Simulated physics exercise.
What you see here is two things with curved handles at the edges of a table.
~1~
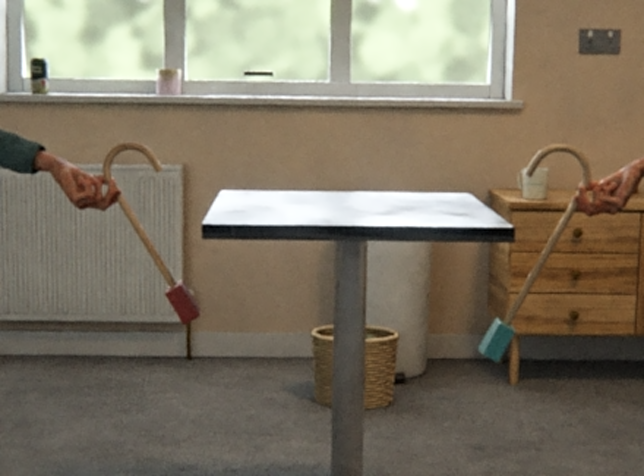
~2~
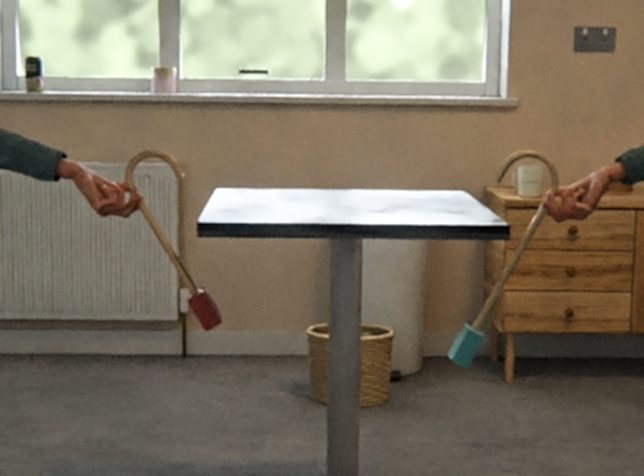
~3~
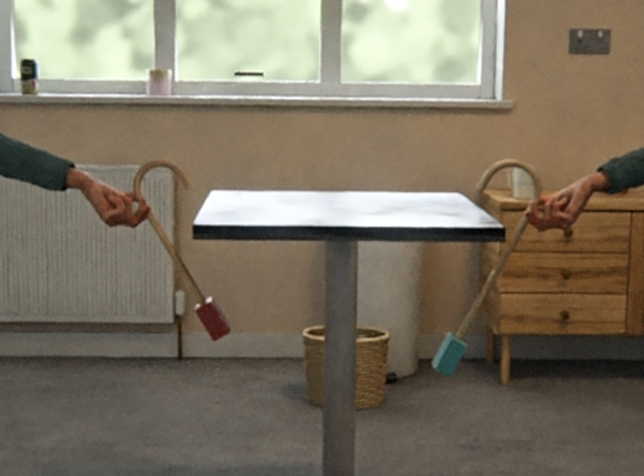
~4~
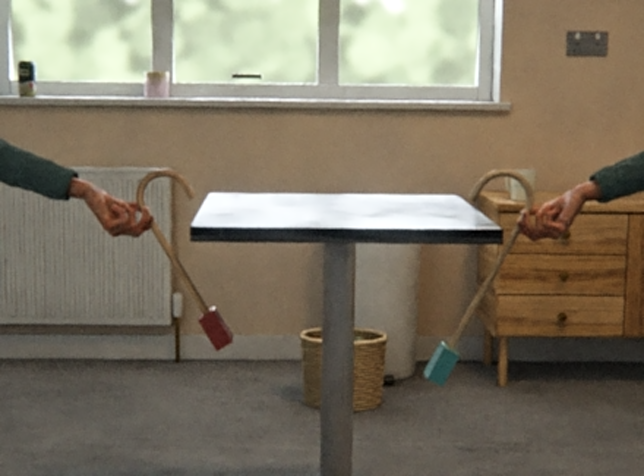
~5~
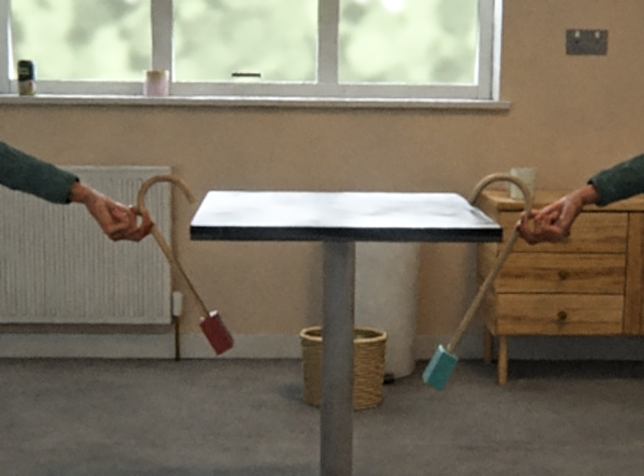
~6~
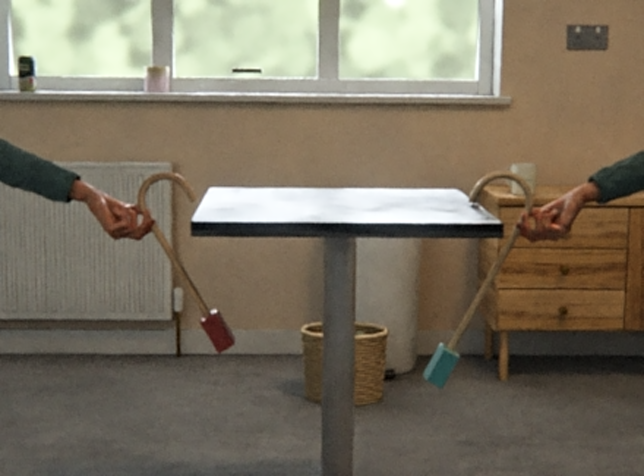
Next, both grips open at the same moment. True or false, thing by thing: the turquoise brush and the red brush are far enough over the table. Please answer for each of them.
Turquoise brush: True; red brush: False.
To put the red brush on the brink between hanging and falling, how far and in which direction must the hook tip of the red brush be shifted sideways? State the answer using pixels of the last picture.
8 pixels to the right.
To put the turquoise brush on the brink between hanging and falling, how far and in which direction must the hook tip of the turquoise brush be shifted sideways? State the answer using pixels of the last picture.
I'd say close to 8 pixels, heading right.
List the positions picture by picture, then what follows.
In the first frame, still on the way; turquoise brush (521, 247); red brush (163, 228); table (351, 214).
In the second frame, still on the way; red brush (185, 235); table (347, 212).
In the third frame, still on the way; turquoise brush (473, 263); table (342, 214).
In the fourth frame, still on the way; red brush (196, 254); table (340, 216).
In the fifth frame, still on the way; turquoise brush (464, 276); table (340, 215).
In the sixth frame, in place, still held; turquoise brush (465, 274); red brush (197, 257); table (340, 211).
Then, 0.32 s after the last picture, turquoise brush at rest near (466, 274); red brush falling near (198, 432).
Then, 0.46 s after the last picture, turquoise brush at rest near (467, 274); red brush falling near (150, 453).
Then, 0.58 s after the last picture, turquoise brush at rest near (467, 274); red brush falling.
At rest, the turquoise brush stays hooked on the edge, near (465, 274); the red brush falls to the floor.
